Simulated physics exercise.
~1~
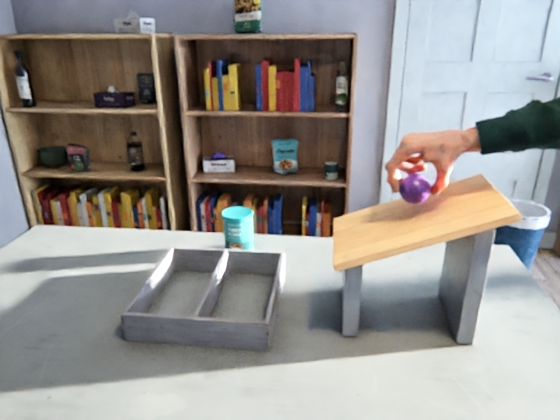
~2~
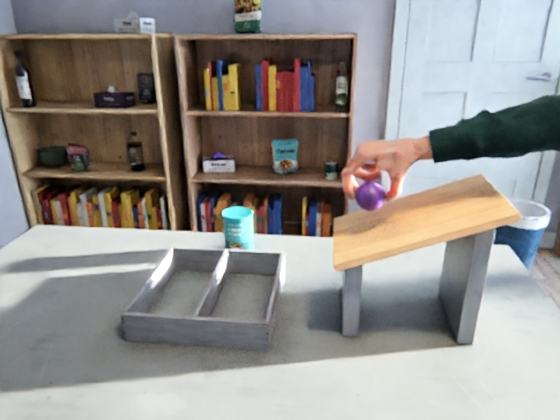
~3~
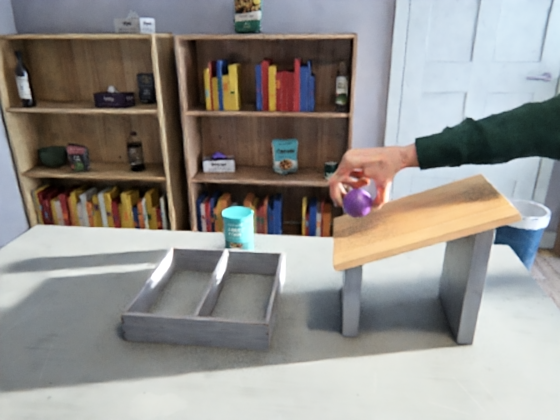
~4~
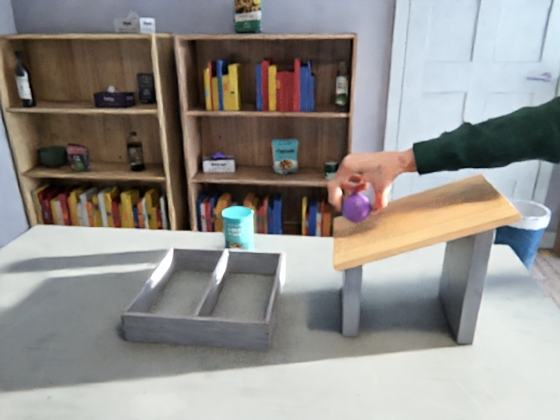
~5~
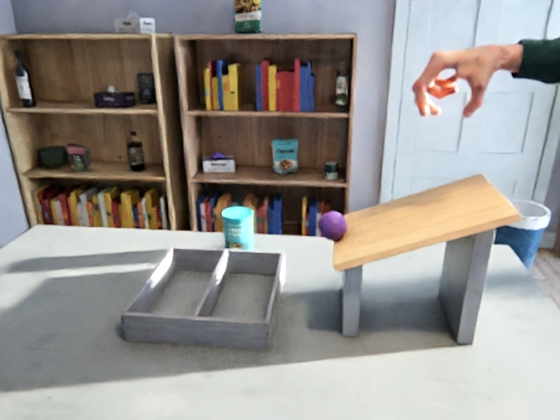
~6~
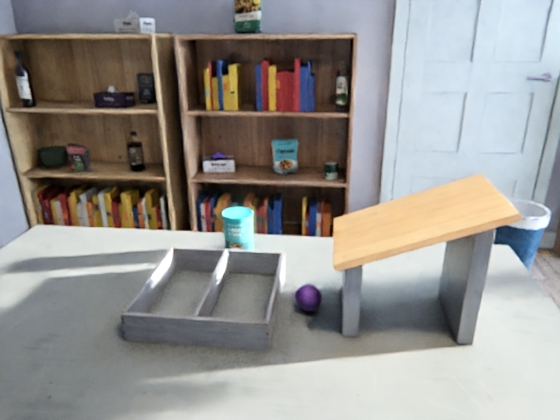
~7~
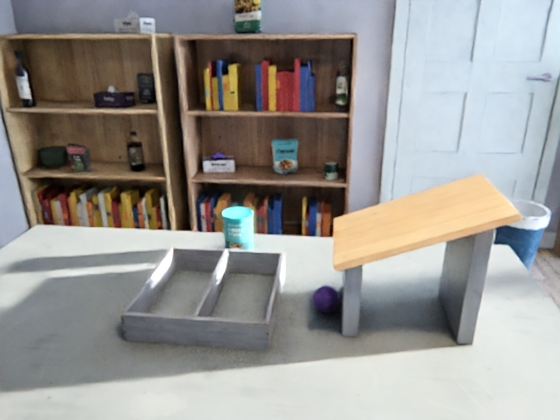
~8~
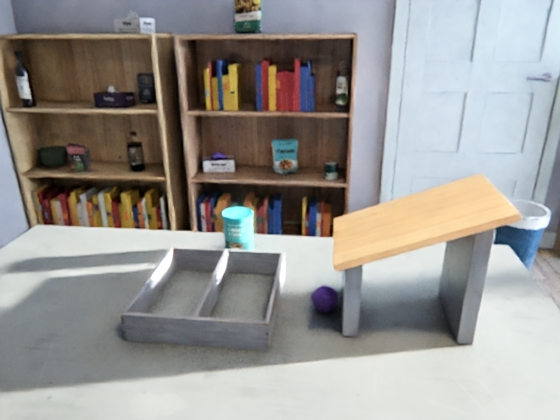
On a pale tabletop, a hand releases a purple ball low on a sloping board; it drops beside the tray, settling outside.
